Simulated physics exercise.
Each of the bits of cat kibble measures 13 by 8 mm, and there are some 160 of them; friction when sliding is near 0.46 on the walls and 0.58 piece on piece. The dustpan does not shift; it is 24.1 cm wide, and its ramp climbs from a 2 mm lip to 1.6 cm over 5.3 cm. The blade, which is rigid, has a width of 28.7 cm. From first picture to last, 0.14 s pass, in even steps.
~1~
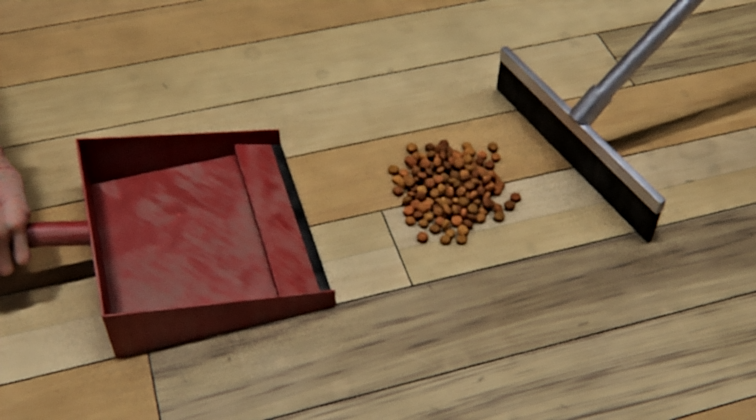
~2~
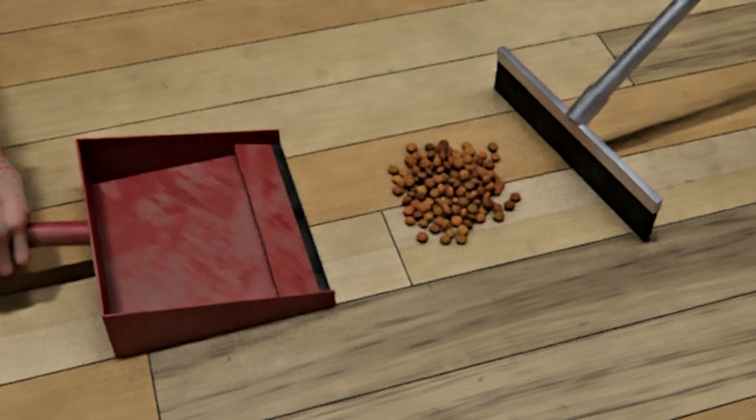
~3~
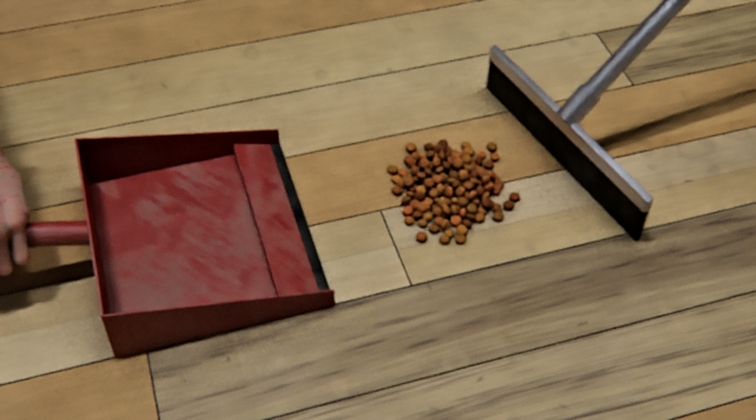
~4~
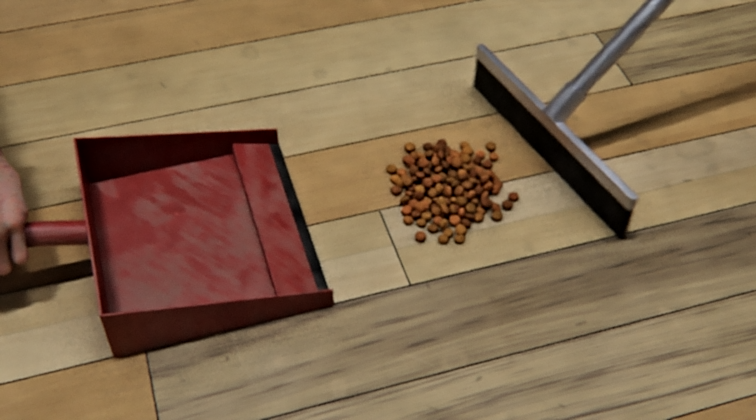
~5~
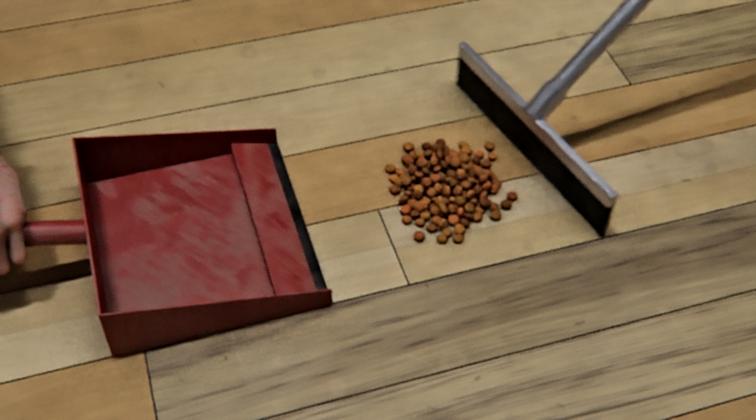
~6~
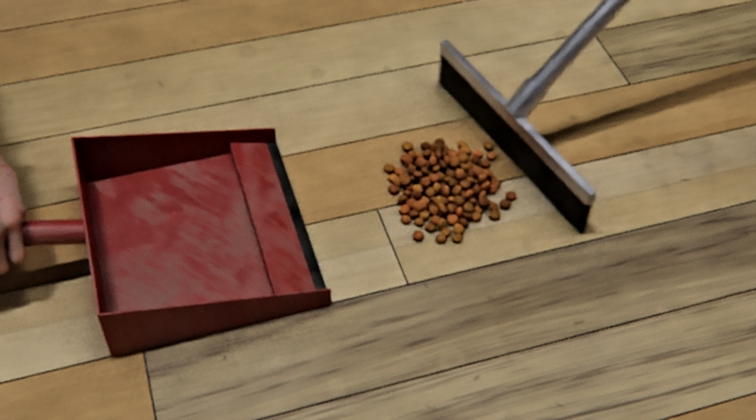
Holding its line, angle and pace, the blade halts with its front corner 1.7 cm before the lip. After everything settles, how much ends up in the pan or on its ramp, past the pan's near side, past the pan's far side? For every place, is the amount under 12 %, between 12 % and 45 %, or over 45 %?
As I see it, in the pan or on its ramp: A scattering lands there. Past the pan's near side: A scattering lands there. Past the pan's far side: A scattering lands there.
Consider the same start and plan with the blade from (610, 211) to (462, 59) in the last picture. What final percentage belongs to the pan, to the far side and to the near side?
Per cent by place - pan 5, far side 0, near side 0.
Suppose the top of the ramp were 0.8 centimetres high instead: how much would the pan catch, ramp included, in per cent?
Around 5 per cent.
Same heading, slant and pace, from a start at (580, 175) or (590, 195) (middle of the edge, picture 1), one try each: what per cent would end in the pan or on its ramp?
Estimates: 5 percent and 10 percent.
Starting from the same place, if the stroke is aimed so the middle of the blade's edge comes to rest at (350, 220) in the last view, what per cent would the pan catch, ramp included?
Some 20 per cent.
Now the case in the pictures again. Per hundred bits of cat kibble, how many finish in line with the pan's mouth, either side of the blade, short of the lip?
About 95 per cent.
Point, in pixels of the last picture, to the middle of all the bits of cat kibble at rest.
After settling, the middle sits near (331, 199).
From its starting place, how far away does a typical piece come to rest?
It works out to roughly 12 cm.
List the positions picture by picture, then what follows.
Blade from (658, 207) to (504, 56), moved 0.0 cm, 0 of the pieces shifted so far; middle of the pieces at (448, 188); pan at (188, 246), in the first picture.
Blade from (655, 207) to (502, 56), moved 0.3 cm, 0 of the pieces shifted so far; middle of the pieces at (448, 188), in the second picture.
Blade from (646, 206) to (494, 55), moved 1.2 cm, 0 of the pieces shifted so far; middle of the pieces at (447, 188), in the third picture.
Blade from (631, 204) to (481, 54), moved 2.6 cm, 0 of the pieces shifted so far; middle of the pieces at (446, 187), in the fourth picture.
Blade from (610, 201) to (463, 52), moved 4.6 cm, 0 of the pieces shifted so far; middle of the pieces at (445, 187), in the fifth picture.
Blade from (589, 199) to (445, 50), moved 6.6 cm, 0 of the pieces shifted so far; middle of the pieces at (444, 187); pan at (184, 244), in the sixth picture.
Then, 0.16 s after the last picture, middle of the blade 15 cm from the lip; 0 % over the lip, far side 0 %, near side 0 %.
Then, 0.27 s after the last picture, middle of the blade 7 cm from the lip; 0 % over the lip, far side 0 %, near side 0 %.
Then, 0.51 s after the last picture, middle of the blade 5 cm from the lip; 0 % over the lip, far side 5 %, near side 0 %.
In the end, pan 0 %, near side 0 %, far side 5 %, in front of the lip or behind the blade 95 %.
